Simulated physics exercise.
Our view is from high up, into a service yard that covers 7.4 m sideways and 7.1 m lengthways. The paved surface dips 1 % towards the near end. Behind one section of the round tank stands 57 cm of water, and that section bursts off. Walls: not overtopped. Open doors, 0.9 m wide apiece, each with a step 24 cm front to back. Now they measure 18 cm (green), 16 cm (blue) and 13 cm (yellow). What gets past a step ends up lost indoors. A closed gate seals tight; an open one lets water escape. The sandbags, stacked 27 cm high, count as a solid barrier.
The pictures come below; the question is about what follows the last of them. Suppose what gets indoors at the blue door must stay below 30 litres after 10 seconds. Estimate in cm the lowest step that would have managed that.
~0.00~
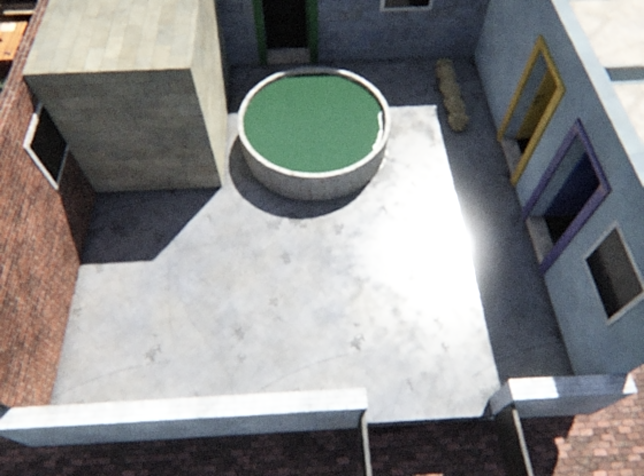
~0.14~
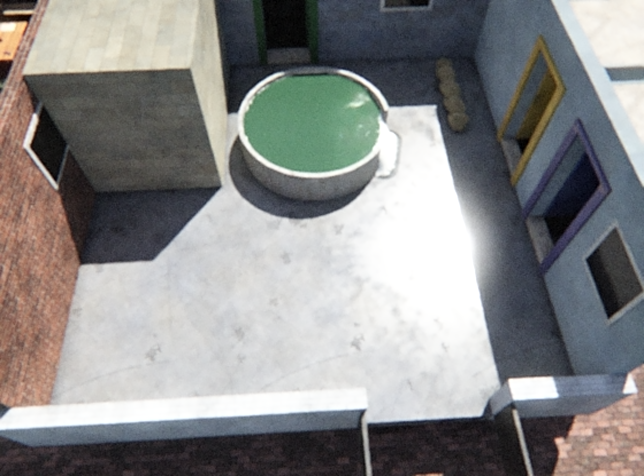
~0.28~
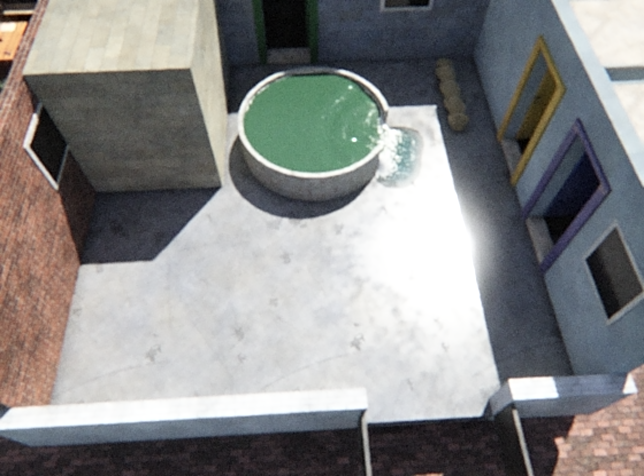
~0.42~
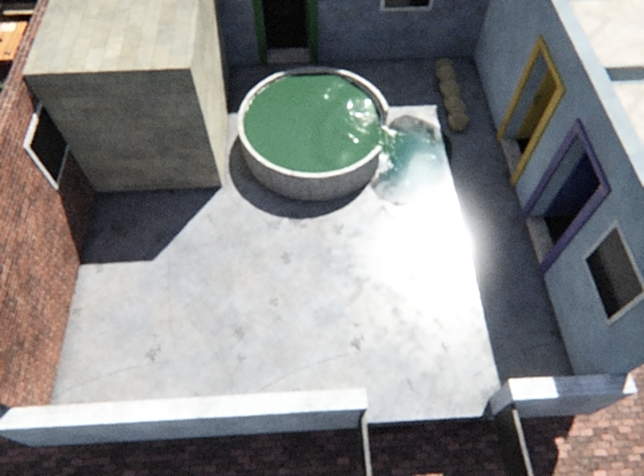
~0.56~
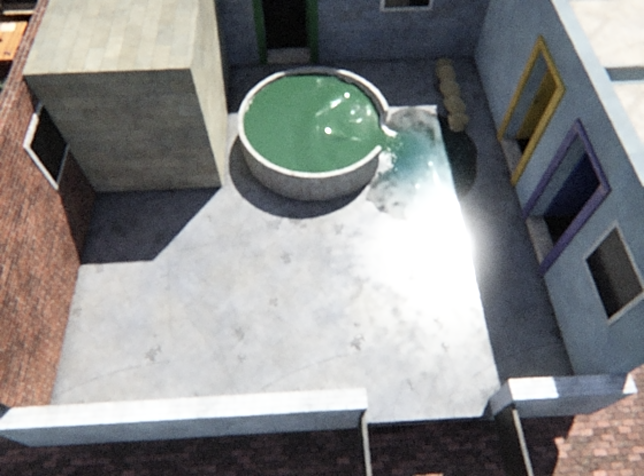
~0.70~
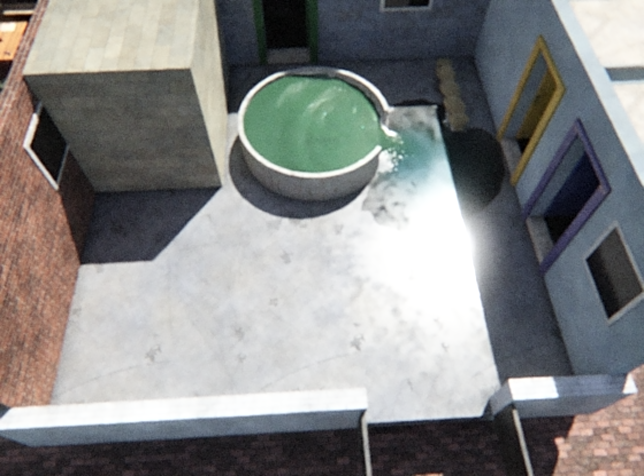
A height of about 10.5 cm would have managed it.
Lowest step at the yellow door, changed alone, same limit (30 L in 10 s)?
The yellow door needs around 22 cm.
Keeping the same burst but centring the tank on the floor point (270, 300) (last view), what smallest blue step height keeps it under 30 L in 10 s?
A minimum of about 11.5 cm.
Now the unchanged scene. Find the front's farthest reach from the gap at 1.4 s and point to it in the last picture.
Close to pixel (537, 258).
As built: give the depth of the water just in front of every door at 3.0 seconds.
In cm: Green 0, blue 15, yellow 23.
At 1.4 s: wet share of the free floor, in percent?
I'd say near 20 percent.
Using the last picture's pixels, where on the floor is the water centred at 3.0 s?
I'd say around (374, 164).
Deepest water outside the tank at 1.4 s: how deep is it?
About 31 cm.
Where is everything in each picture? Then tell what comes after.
In the first picture, the round tank at (314, 121) is whole and still, 57 cm deep; the blue door at (557, 208) is dry.
In the second picture, water pours out at (383, 145) and has run 0.3 m, to (394, 171); about 6 cm deep outside, 57 cm at the back.
In the third picture, the gap is at (383, 147), the front 0.7 m out at (419, 149); the back of the round tank holds 57 cm.
In the fourth picture, the front is at (447, 146), 1.2 m from the gap at (383, 147); 1.9 m2 of floor is wet, 57 cm left at the back.
In the fifth picture, the gap is at (383, 147), the front 1.6 m out at (471, 152); the back of the round tank holds 57 cm.
In the sixth picture, water pours out at (383, 146) and has run 2.1 m, to (499, 169); about 4 cm deep outside, 57 cm at the back; 1.1 m in a straight line remain to the blue door at (557, 208).
After 1.4 s water covers 20 % of the floor, deepest (31 cm) near (388, 153); 13 cm at the blue door, 0 litres in over its 16 cm step.
After 3.0 s water covers 30 % of the floor, deepest (28 cm) near (563, 380); 15 cm at the blue door, 2 litres in over its 16 cm step.
After 10.0 s water covers 85 % of the floor, deepest (14 cm) near (580, 392); 7 cm at the blue door, 3 litres in over its 16 cm step.
At the blue door as built, the water arrived by 1.2 s and peaked near 18 cm at 2.0 s.
With a step of 9.5 cm, 40 litres would have come in within the 10 s; with 13 cm, 13 litres. So under 30 litres takes about 10.5 cm.
